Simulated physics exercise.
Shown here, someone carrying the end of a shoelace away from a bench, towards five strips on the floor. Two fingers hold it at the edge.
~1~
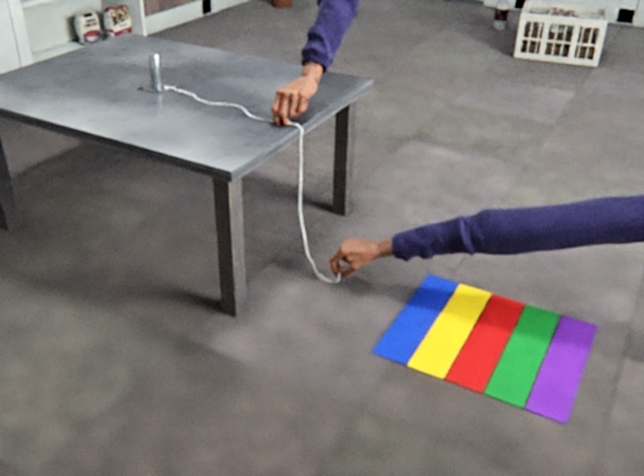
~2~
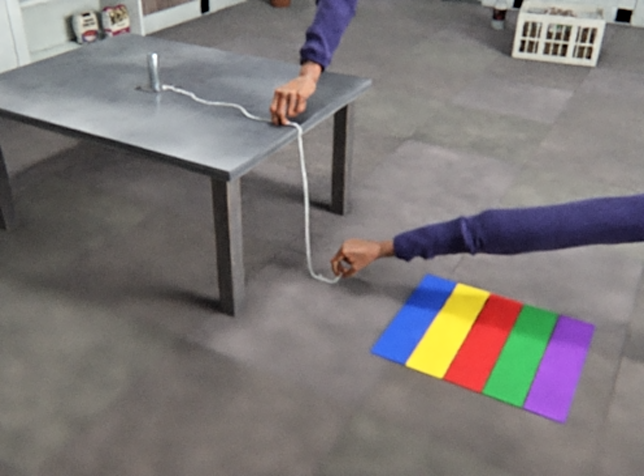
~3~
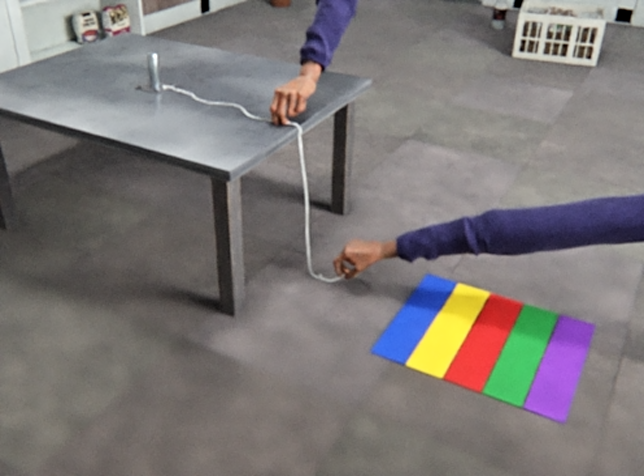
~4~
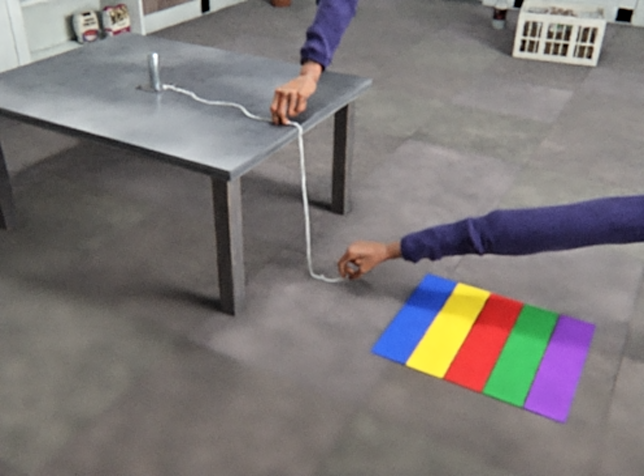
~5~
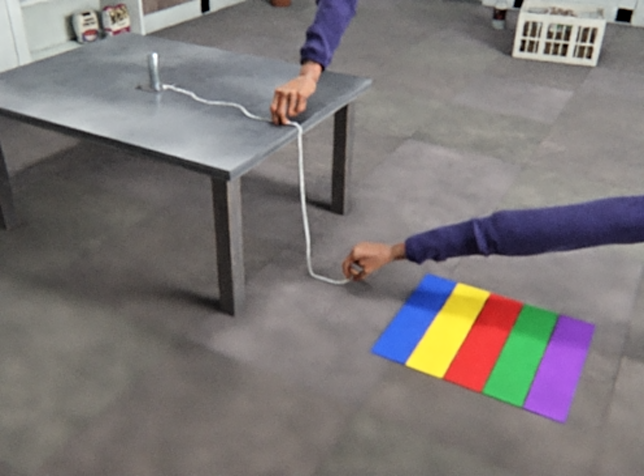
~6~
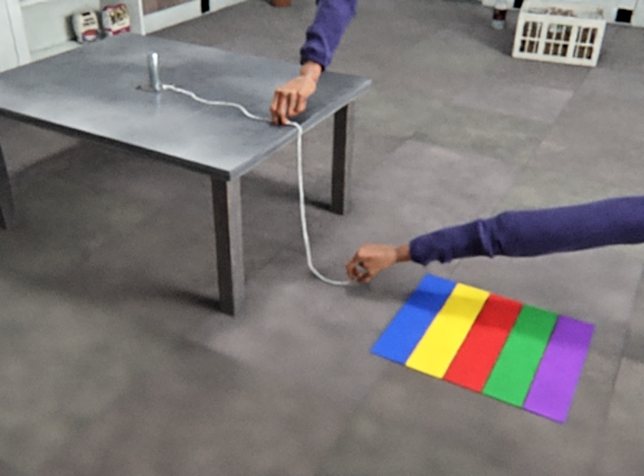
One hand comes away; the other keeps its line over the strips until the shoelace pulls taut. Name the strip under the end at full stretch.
It gets as far as the yellow strip.
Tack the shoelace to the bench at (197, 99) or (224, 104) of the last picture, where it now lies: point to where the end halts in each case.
Near (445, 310) and (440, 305).
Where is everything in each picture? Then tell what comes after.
The first frame shows end (340, 274); blue (400, 343); yellow (435, 355); red (472, 368); green (511, 382); purple (552, 397).
The second frame shows end (341, 274); shoelace through (183, 93) (228, 105) (265, 120) (302, 157) (307, 215) (310, 268).
The third frame shows end (344, 275).
The fourth frame shows end (347, 276); shoelace through (184, 92) (228, 104) (265, 120) (302, 156) (306, 214) (310, 268).
The fifth frame shows end (352, 277).
The sixth frame shows end (356, 279); shoelace through (184, 92) (228, 104) (265, 120) (299, 156) (303, 214) (312, 268).
A little later, end near (379, 287); short of the strips.
Next, end near (423, 301); over blue.
When it is tight, end near (450, 310); over yellow. The yellow one.
